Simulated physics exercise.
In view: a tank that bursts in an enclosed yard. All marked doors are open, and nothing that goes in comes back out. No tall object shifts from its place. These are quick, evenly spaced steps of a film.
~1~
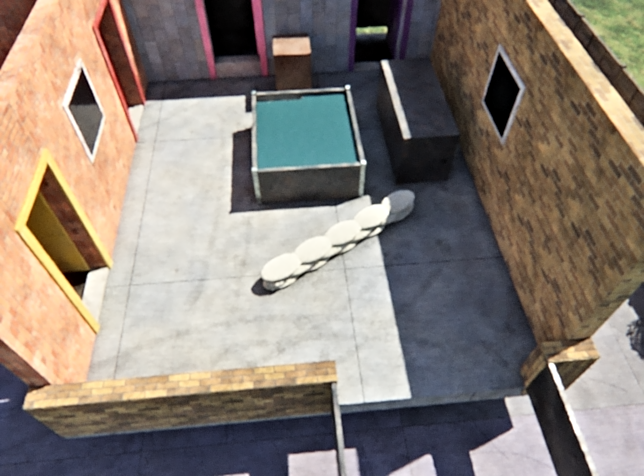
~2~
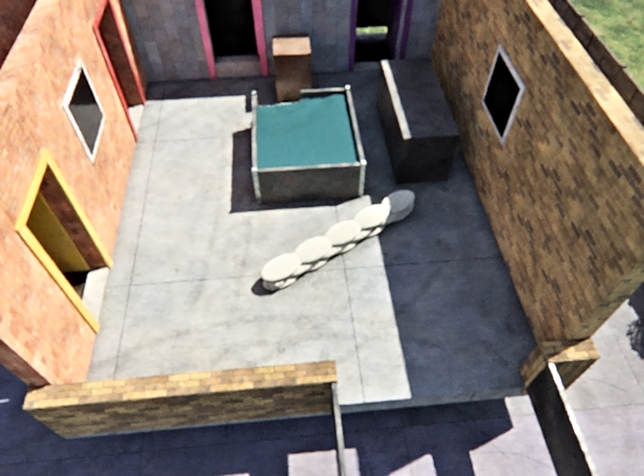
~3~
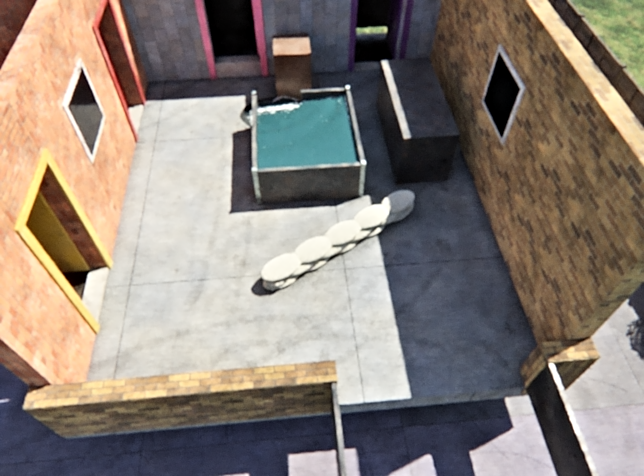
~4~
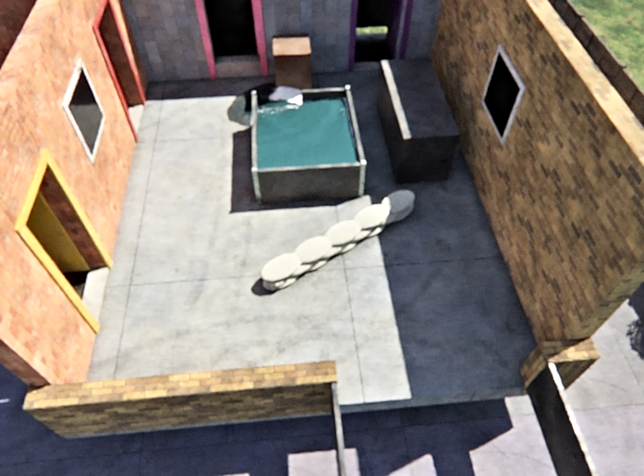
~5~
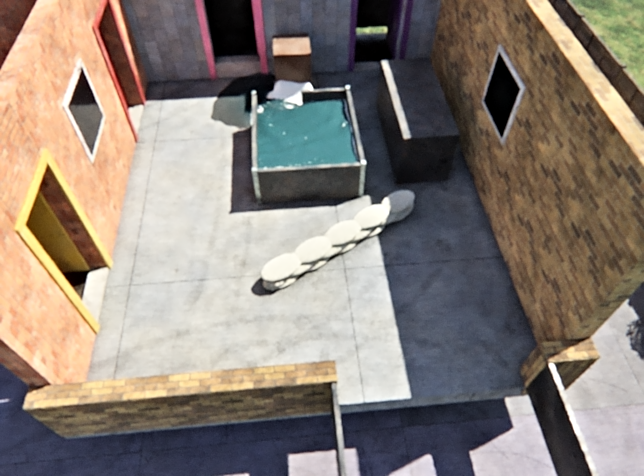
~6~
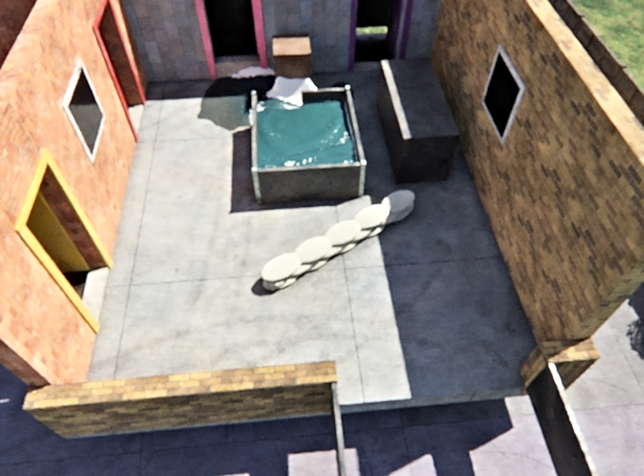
In a walled yard, a square tank of blue-green water sat still, then burst at its far side, and the water poured out and spread left across the ground while the white segmented object stayed put.
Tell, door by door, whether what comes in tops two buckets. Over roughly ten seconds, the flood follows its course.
In turn, the purple door tops two buckets; the yellow door keeps to two buckets or fewer; the pink door keeps to two buckets or fewer; the red door tops two buckets.
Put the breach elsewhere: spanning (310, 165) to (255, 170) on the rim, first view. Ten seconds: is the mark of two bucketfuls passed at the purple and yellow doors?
The purple door falls short and the yellow door tops the limit.
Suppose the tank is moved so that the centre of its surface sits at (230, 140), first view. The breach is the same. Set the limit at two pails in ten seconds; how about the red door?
As far as I can tell, red gets swamped.
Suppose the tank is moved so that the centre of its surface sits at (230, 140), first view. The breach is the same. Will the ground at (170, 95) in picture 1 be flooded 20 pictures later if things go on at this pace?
That patch would be swamped, I'd say.
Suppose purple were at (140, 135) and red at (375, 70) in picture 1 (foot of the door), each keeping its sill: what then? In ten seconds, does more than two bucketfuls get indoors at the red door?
The red door is swamped.
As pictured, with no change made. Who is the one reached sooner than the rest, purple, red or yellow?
The purple one, I reckon.
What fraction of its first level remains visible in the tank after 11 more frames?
About 54 per cent.
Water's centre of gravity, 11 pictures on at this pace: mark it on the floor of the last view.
Close to (281, 127), I reckon.
A moment on, water covers 20 % of the floor; the purple door wet at the sill, nothing in, the yellow door not reached, the pink door wet at the sill, nothing in, the red door not reached.
Next, water covers 25 % of the floor; the purple door wet at the sill, nothing in, the yellow door not reached, the pink door wet at the sill, nothing in, the red door under two buckets in.
Then, water covers 45 % of the floor; the purple door under two buckets in, the yellow door wet at the sill, nothing in, the pink door wet at the sill, nothing in, the red door over two buckets in.
Later, water covers 75 % of the floor; the purple door over two buckets in, the yellow door wet at the sill, nothing in, the pink door wet at the sill, nothing in, the red door far over two buckets in.
In the end, water covers 95 % of the floor; the purple door far over two buckets in, the yellow door wet at the sill, nothing in, the pink door wet at the sill, nothing in, the red door far over two buckets in.
